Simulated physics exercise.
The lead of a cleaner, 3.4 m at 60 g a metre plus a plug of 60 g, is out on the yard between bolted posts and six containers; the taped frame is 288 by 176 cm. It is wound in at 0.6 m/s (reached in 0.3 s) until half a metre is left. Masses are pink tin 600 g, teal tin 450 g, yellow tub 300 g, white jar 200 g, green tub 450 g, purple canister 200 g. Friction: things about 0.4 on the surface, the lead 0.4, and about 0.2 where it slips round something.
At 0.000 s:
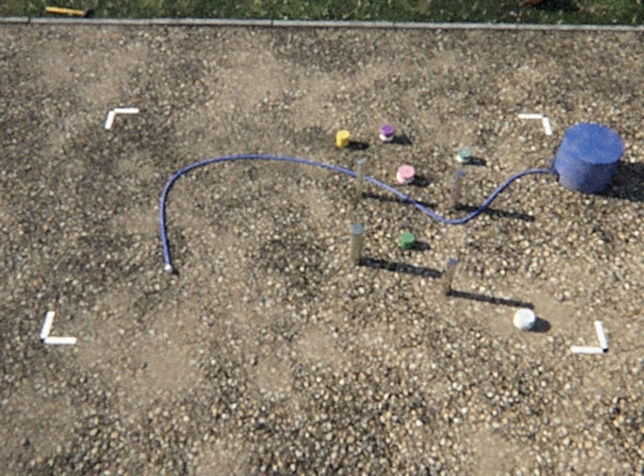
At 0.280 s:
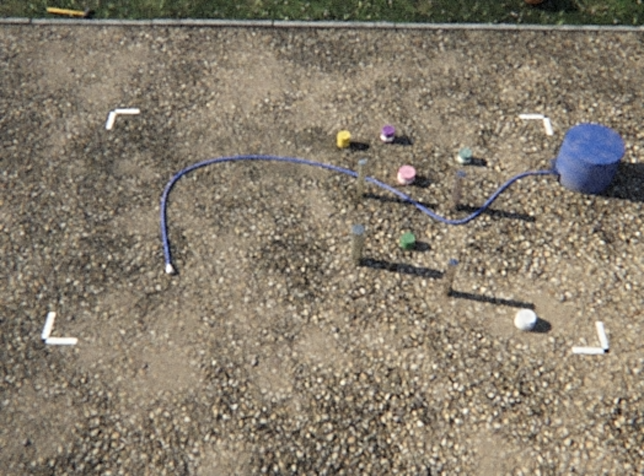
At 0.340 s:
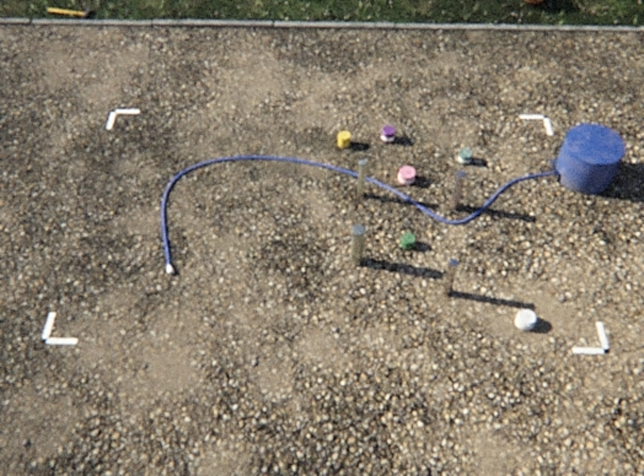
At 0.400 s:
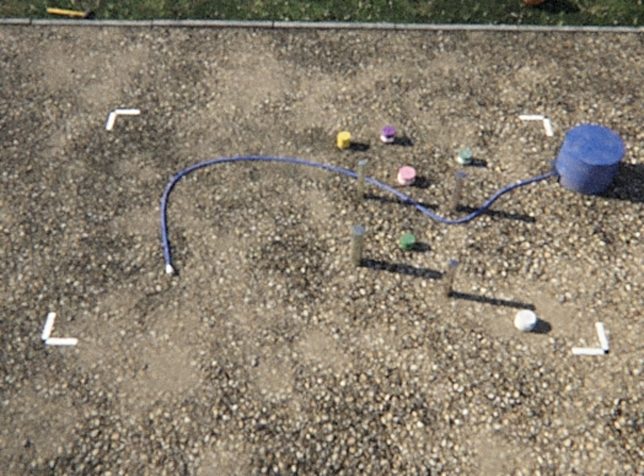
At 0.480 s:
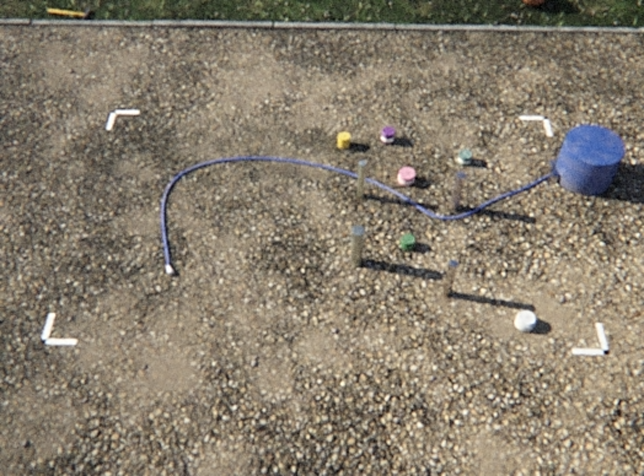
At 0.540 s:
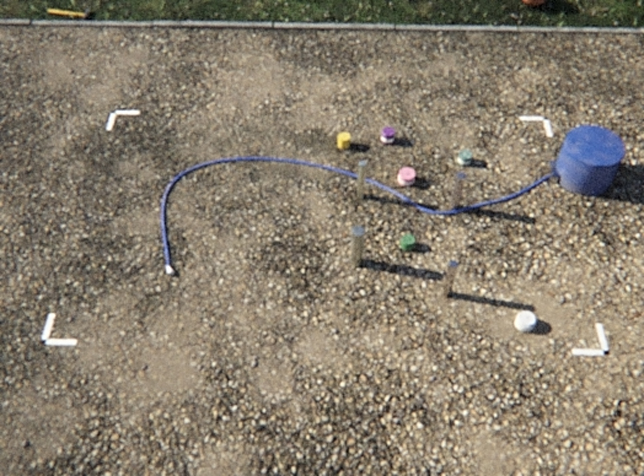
We see a blue cord running from a blue cylinder across gravelly ground, past small coloured containers and upright posts between white corner marks. The cord's curve near the cylinder gradually straightens a little, while everything else stays practically still.
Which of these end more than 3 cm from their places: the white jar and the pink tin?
In order: The white jar hardly stirs; the pink tin hardly stirs.
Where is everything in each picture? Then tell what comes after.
The first picture shows white jar (526, 316); pink tin (406, 171); posts (357, 229) (460, 173) (362, 161) (453, 261); lead runs through (512, 179) (429, 212) (330, 167) (225, 158) (162, 220).
In the second picture, lead runs through (513, 180) (330, 167) (163, 221).
In the third picture, lead runs through (515, 181) (331, 167) (164, 221).
In the fourth picture, lead runs through (520, 184) (331, 168) (163, 221).
In the fifth picture, lead runs through (529, 186) (331, 168) (163, 222).
The sixth picture shows white jar (527, 318); pink tin (407, 173); lead runs through (534, 185) (431, 212) (331, 169) (226, 160) (163, 222).
By 1.8 s, plug at (170, 269); nothing else has moved.
By 3.0 s, plug at (287, 222); nothing else has moved.
By 4.2 s, plug at (402, 191); nothing else has moved.
By 5.4 s, plug at (499, 207); nothing else has moved.
By 6.2 s, plug at (499, 207); white jar 0 cm off its start at (527, 318), pink tin 0 cm off its start at (407, 173).
